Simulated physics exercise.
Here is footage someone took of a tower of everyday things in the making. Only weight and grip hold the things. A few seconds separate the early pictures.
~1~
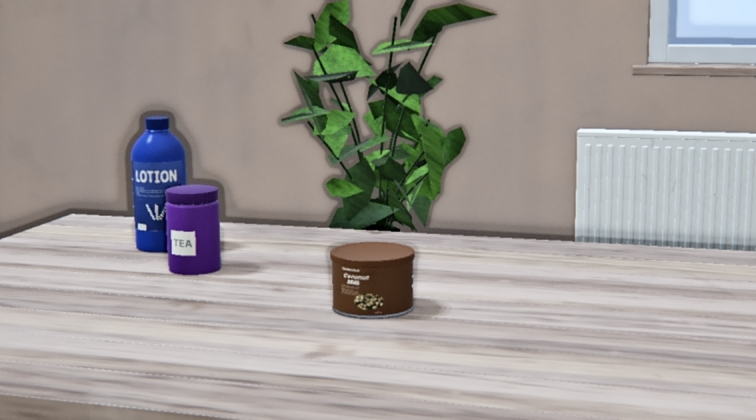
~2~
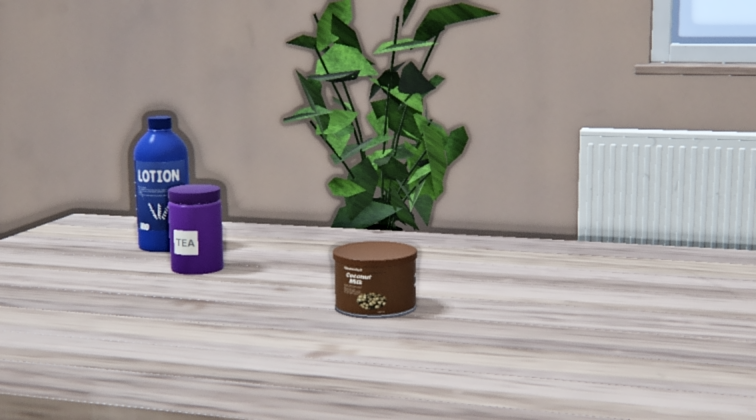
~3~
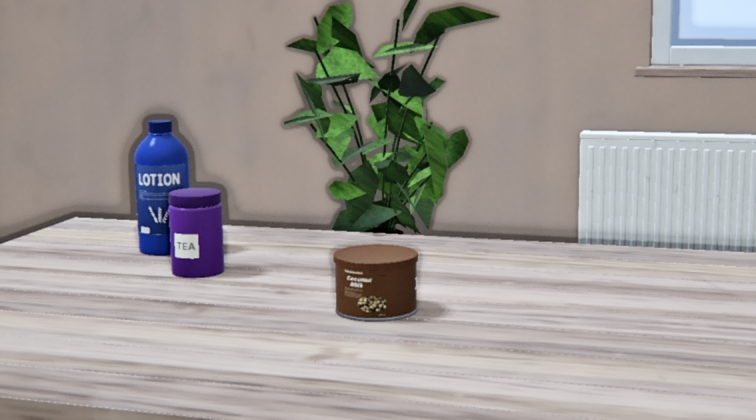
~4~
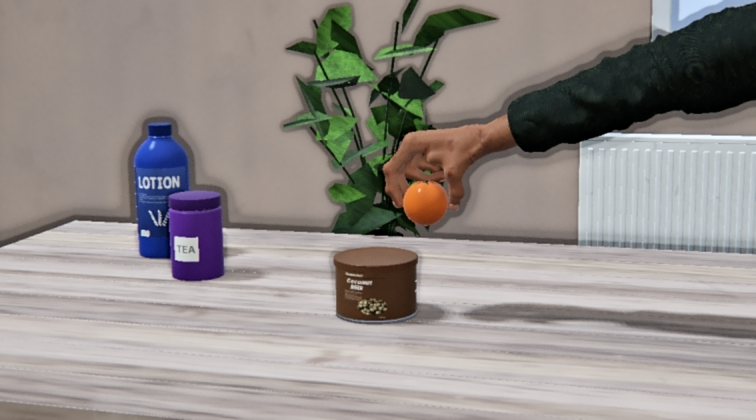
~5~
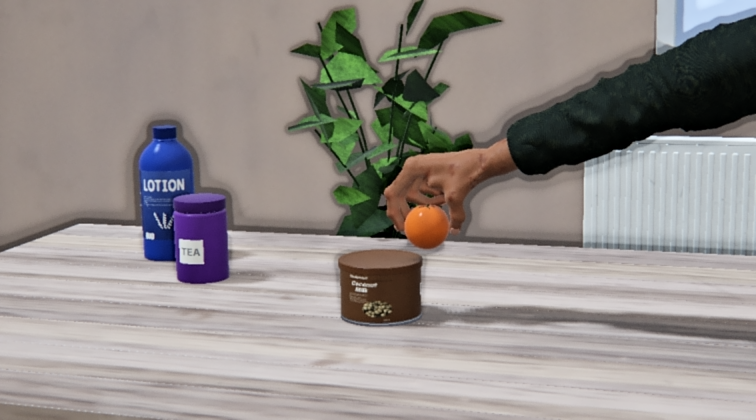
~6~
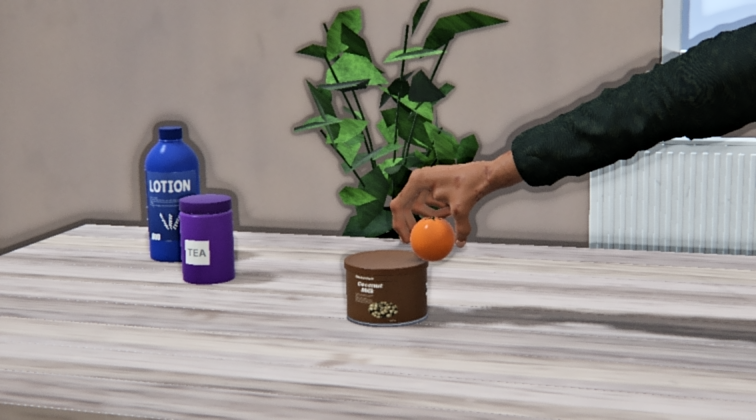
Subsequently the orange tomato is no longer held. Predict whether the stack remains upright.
The pile does not stay together.
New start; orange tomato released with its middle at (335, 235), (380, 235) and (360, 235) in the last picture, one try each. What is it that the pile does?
The pile collapses the first time, remains standing the second time and remains standing the third time.
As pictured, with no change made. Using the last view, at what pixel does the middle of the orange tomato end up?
In the final view it sits at roughly (469, 300).
Then, 0.40 s after the last picture, orange tomato now fallen.
Then, 0.90 s after the last picture, nothing new.
At rest, fallen, orange tomato; the other 3 in place. Seen from the same camera at the end, orange tomato near (469, 300). The pile loses its balance.
